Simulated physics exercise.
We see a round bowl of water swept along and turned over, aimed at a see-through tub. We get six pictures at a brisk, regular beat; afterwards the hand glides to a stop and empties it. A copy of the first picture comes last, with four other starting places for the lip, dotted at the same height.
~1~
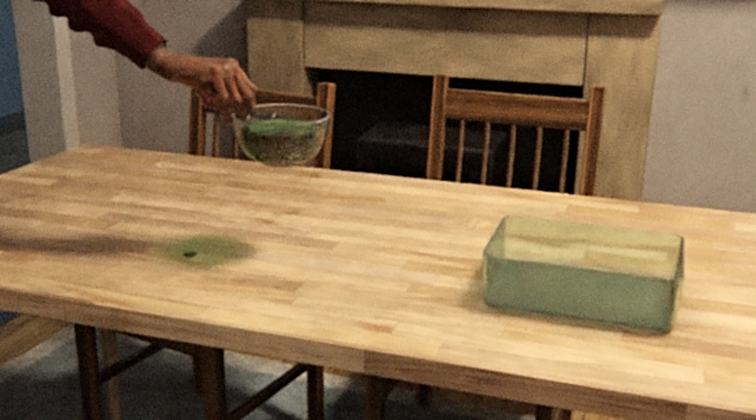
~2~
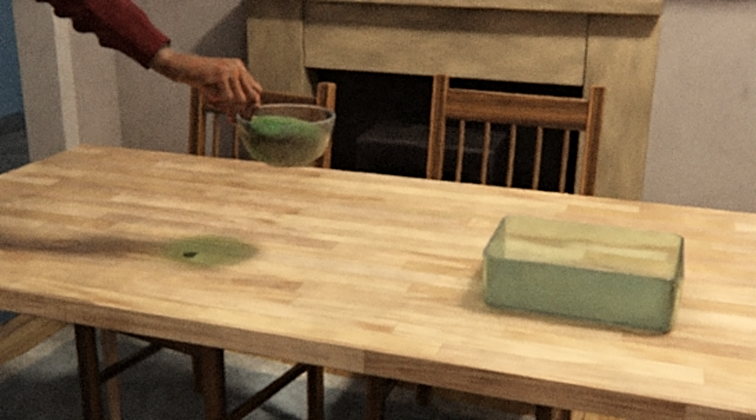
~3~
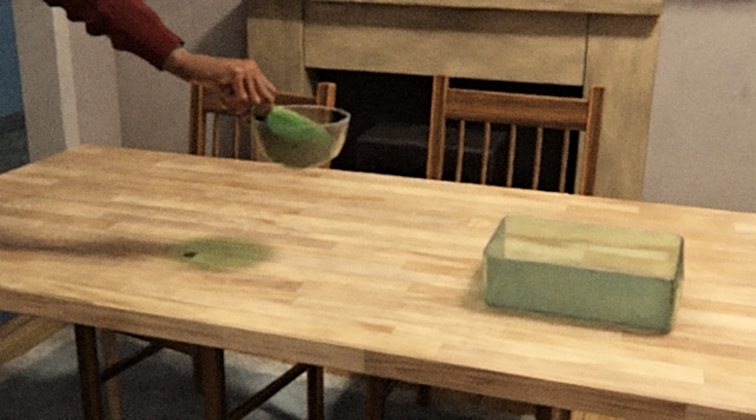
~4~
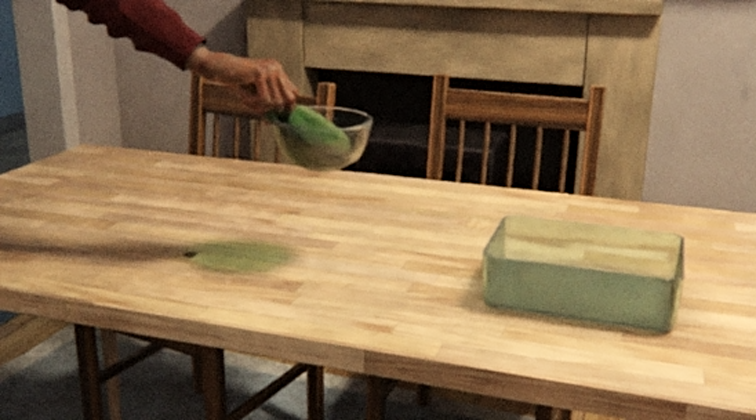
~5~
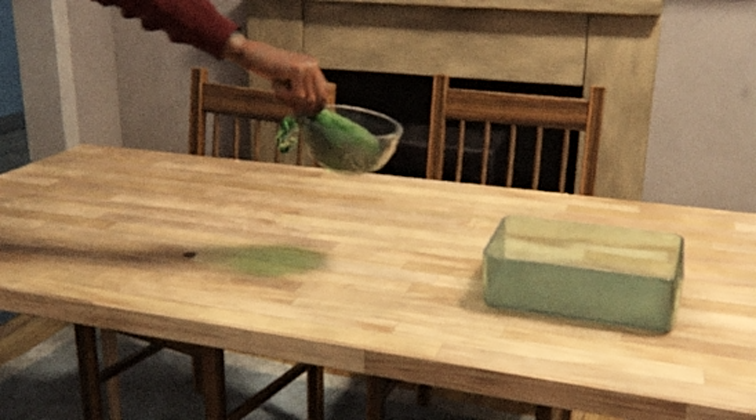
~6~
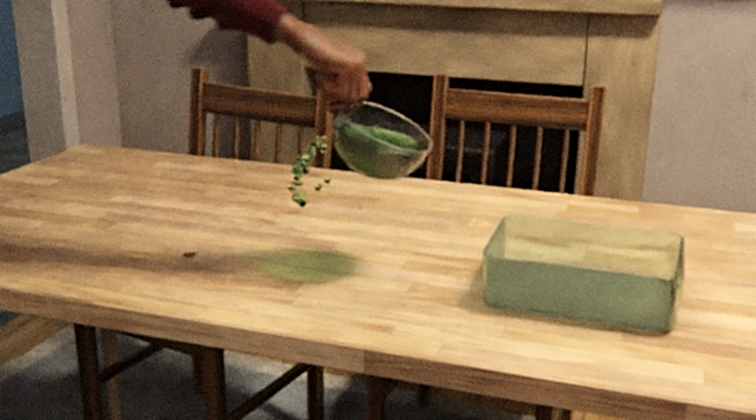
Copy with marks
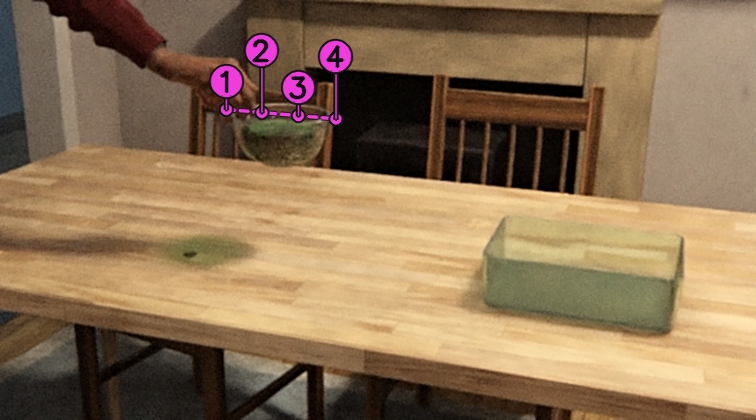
At the start, a hand in a red sleeve holds a round clear bowl with green contents above a wooden table, left of a see-through tub. The hand carries the bowl rightward, green contents slip over its left side, and the bowl tilts as small green drops trail down behind it.
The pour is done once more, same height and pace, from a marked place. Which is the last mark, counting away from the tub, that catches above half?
Spot 3.
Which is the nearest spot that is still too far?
2 it is.
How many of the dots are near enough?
Two.
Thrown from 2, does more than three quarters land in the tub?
No, less.
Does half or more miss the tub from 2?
Yes.
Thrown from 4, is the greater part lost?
No.
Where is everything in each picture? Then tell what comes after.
Upright, lip at (325, 117); tub from (483, 303) to (675, 331); nothing has left yet, in the first frame.
Upright, lip at (330, 118); nothing has left yet, in the second frame.
Upright, lip at (344, 119); water is over the rim, down to (267, 113), in the third frame.
Upright, lip at (367, 122); water is over the rim, down to (276, 123), in the fourth frame.
Tipped about 10°, lip at (397, 132); water is over the rim, down to (314, 155), in the fifth frame.
Tipped about 24°, lip at (428, 148); water is over the rim, down to (304, 204), in the sixth frame.
In magenta, 1 at (226, 109); 2 at (261, 112); 3 at (298, 115); 4 at (335, 118).
For spot 1, about 0 % lands in the tub, 98 % falls short.
For spot 2, about 27 % lands in the tub, 66 % falls short and 7 % goes beside or beyond.
For spot 3, about 65 % lands in the tub, 23 % falls short and 12 % goes beside or beyond.
For spot 4, about 71 % lands in the tub, 9 % falls short and 20 % goes beside or beyond.
